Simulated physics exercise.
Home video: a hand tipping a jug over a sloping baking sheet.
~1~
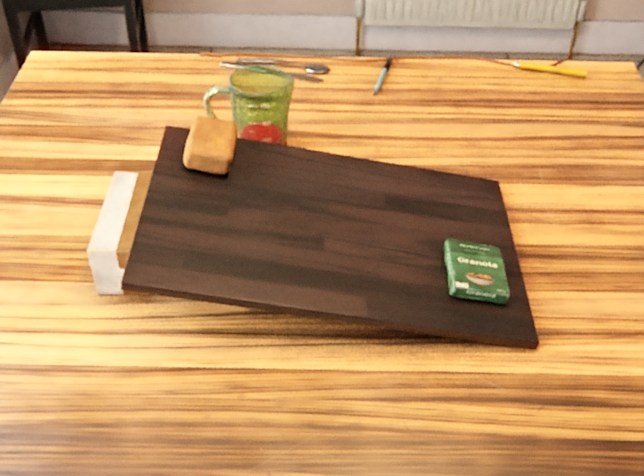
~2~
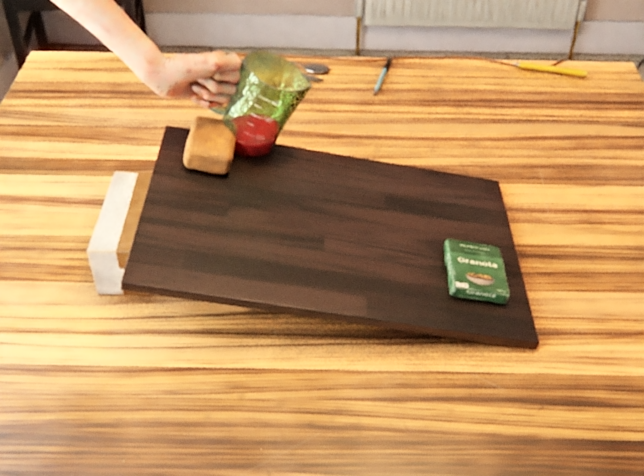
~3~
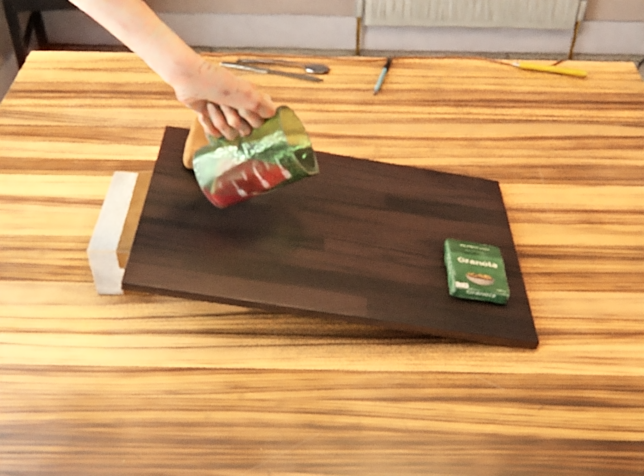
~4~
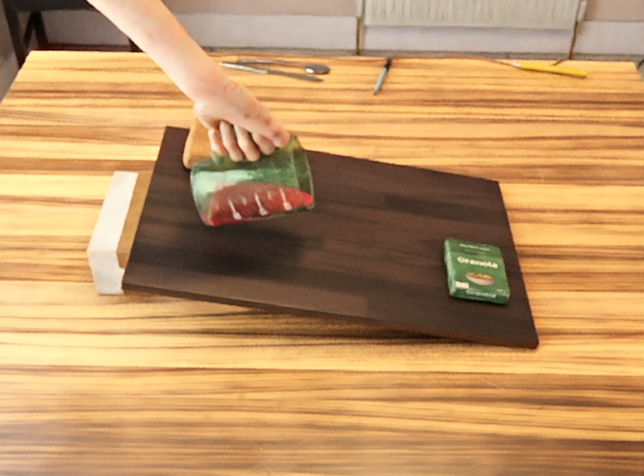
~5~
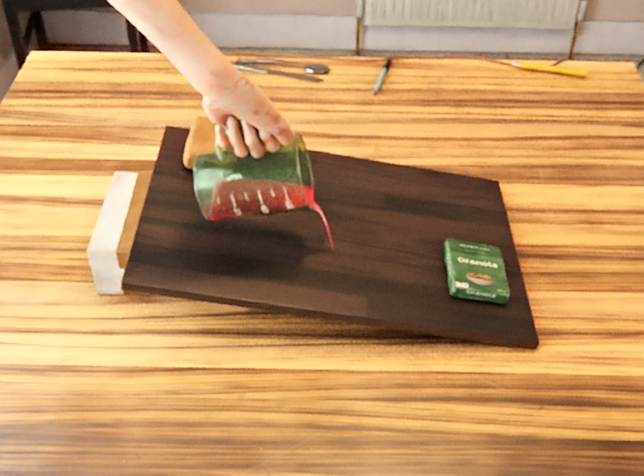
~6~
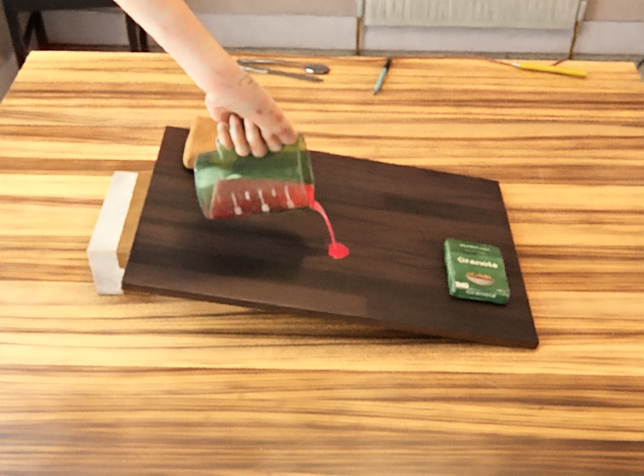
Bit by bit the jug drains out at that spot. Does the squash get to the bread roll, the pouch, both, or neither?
Bread roll: Not reached; pouch: Reached.
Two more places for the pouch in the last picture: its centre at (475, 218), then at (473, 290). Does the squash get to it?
Try one: It stays clear. Try two: It gets hit.
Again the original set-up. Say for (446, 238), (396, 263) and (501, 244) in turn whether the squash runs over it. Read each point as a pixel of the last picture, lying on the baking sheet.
Looks like the first is covered, the second covered and the third covered.
Shortly, it runs down to the right; the bread roll is still dry; the pouch is wet along its edge.
Then, it runs down to the right and off the end; the bread roll is still dry; the pouch is wet along its edge.
At the finish, it runs down to the right and off the end; the bread roll is still dry; the pouch is wet along its edge.
